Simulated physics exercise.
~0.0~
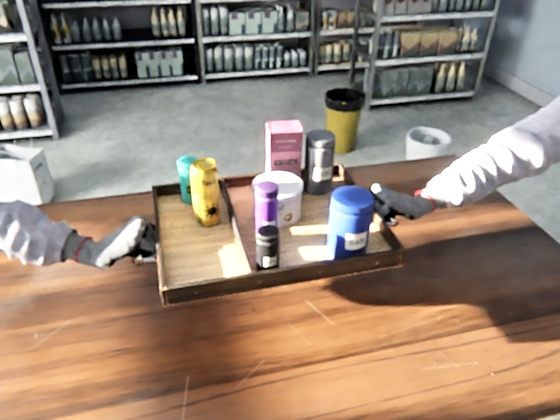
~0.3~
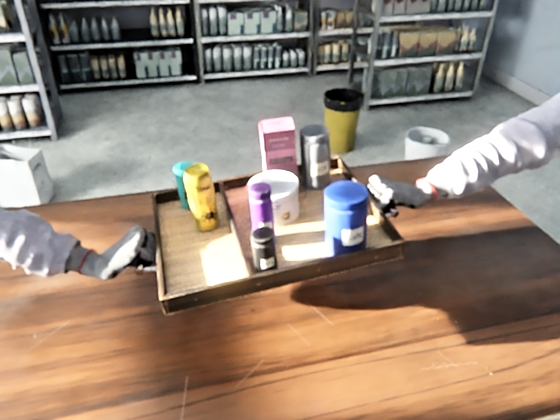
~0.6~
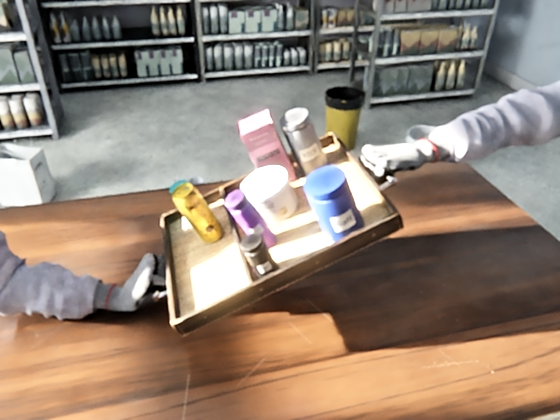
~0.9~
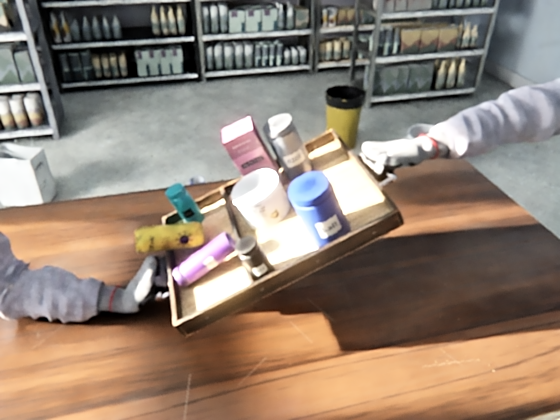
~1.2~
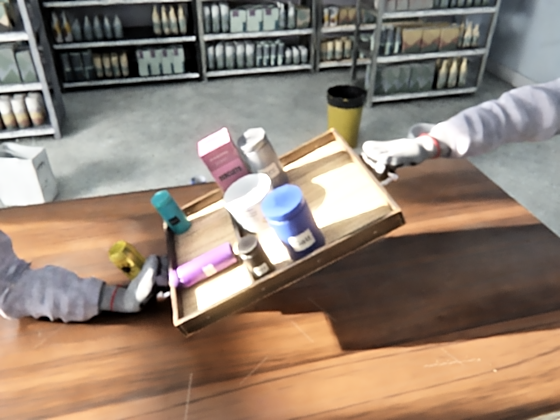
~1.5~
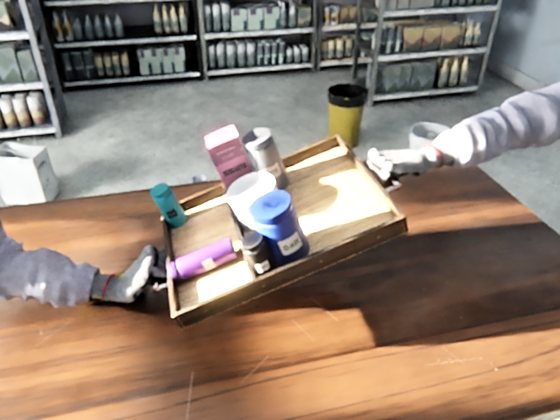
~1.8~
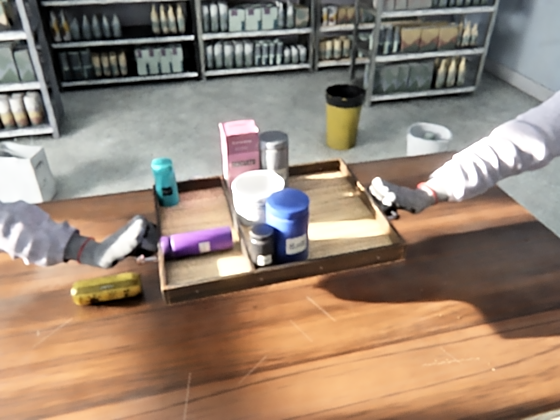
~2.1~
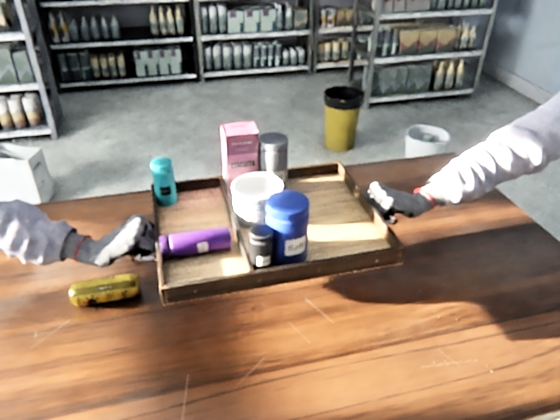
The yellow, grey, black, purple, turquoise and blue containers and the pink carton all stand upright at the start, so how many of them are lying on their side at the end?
Two of them end up lying on their side. They are the yellow container, which is on the table, and the purple one, which is still on the tray.
